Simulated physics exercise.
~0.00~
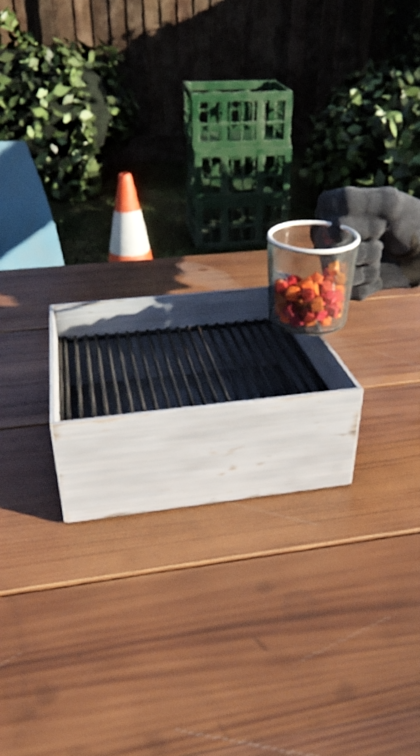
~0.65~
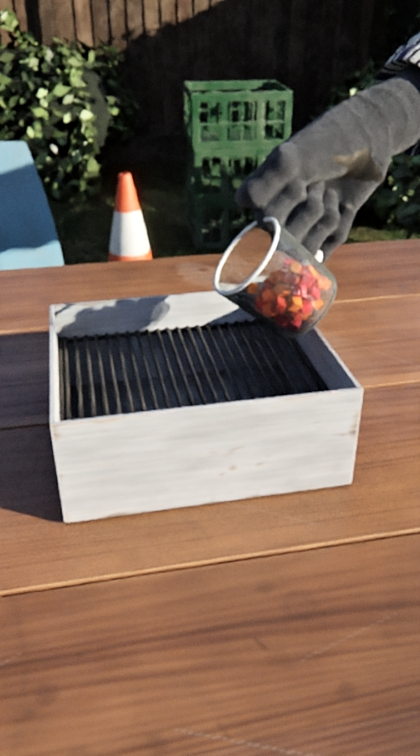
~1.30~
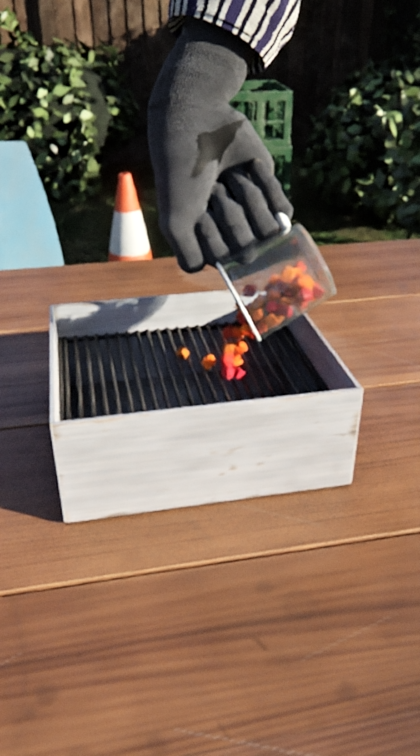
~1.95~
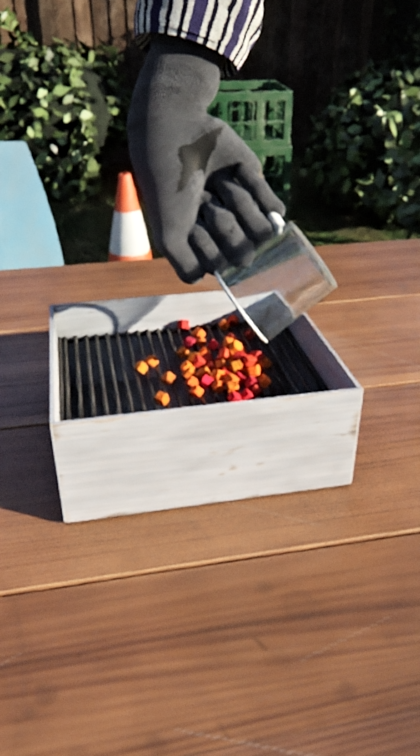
A hand in a dark grey glove and striped sleeve handles a clear cup of small red and orange pieces at a wooden outdoor table, seen from slightly above. A whitewashed wooden box holding a row of black wires sits on the table, with a traffic cone, green crates and leafy bushes behind. The hand brings the cup left over the box and tilts it. A few pieces, then many more, tumble onto the wires as the cup tips further. Finally the cup is empty, and the red and orange pieces all lie scattered and heaped on the wires.
